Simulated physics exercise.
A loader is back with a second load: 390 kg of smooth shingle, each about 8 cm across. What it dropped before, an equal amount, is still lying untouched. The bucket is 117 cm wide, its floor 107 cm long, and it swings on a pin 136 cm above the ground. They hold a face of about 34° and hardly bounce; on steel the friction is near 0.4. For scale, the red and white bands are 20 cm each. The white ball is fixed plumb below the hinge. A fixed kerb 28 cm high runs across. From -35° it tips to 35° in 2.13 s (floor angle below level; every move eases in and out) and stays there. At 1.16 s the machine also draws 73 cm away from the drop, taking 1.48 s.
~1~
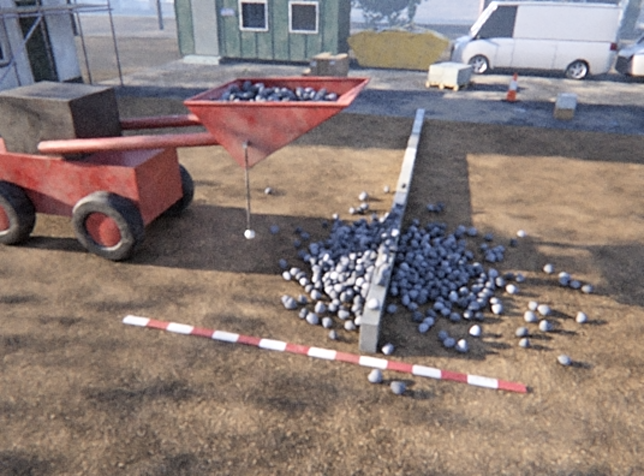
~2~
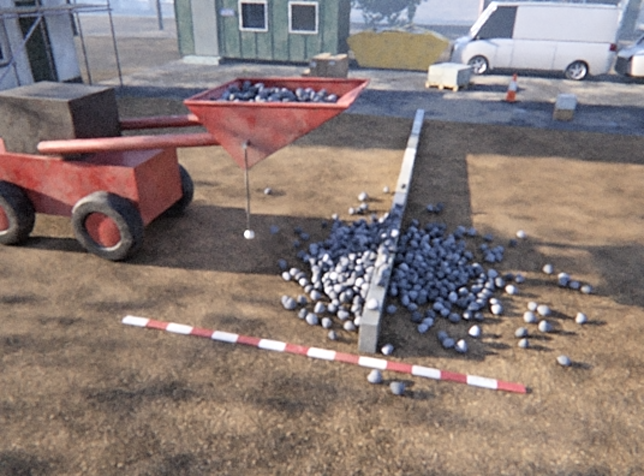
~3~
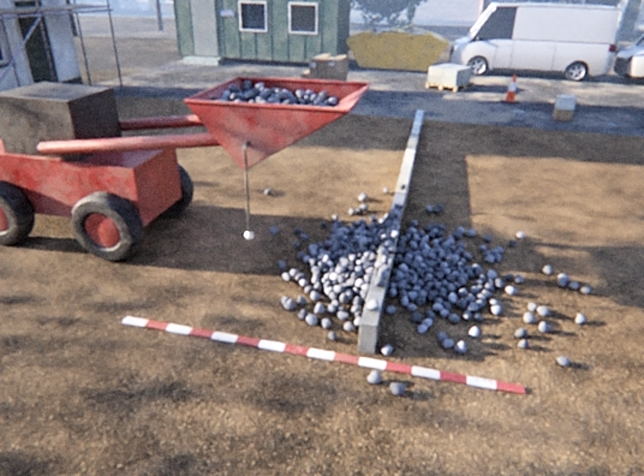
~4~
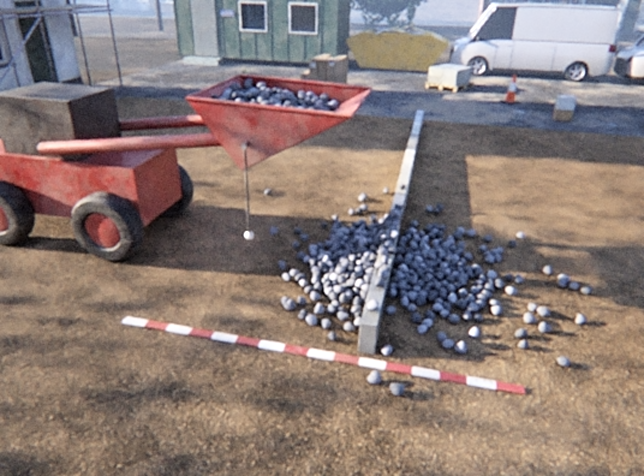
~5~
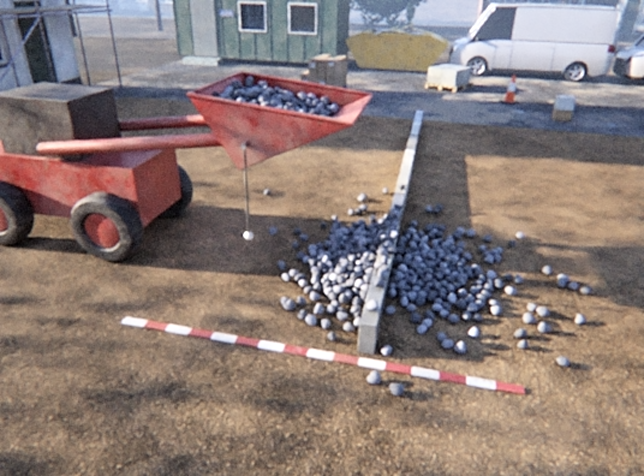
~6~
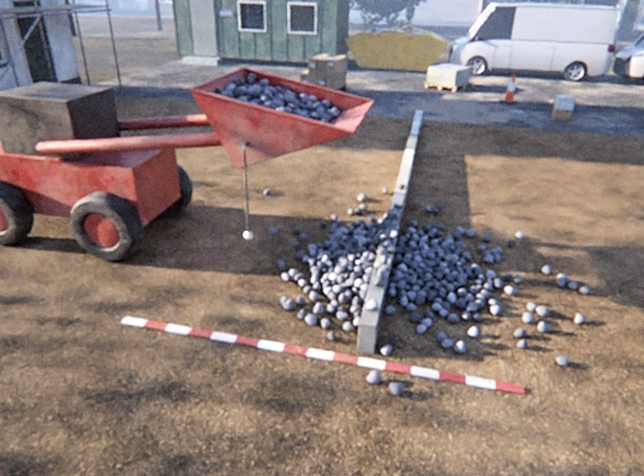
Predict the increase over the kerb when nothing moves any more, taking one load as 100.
Roughly 0 per cent of a load more.
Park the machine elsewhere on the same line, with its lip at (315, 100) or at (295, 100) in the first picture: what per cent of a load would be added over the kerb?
Near 0 per cent from the first place, 0 from the second.
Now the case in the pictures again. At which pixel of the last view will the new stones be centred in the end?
Their middle is at about (317, 249).
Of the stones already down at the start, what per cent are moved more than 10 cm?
About 5 per cent.
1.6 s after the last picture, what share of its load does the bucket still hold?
It holds some 20 per cent.
Then, 1.0 s after the last picture the floor is at 24°; in per cent of one load, 97 in the bucket, 61 on this side of the kerb, 42 over the kerb; the foremost stones are at (565, 298).
Then, 1.6 s after the last picture the floor is at 35°; in per cent of one load, 18 in the bucket, 140 on this side of the kerb, 42 over the kerb; the foremost stones are at (565, 298).
Then, 2.5 s after the last picture the floor is at 35°; in per cent of one load, 0 in the bucket, 158 on this side of the kerb, 42 over the kerb; the foremost stones are at (565, 298).
Then, 5.2 s after the last picture the floor is at 35°; in per cent of one load, 0 in the bucket, 158 on this side of the kerb, 42 over the kerb; the foremost stones are at (565, 298). Net gain over the kerb, 0.
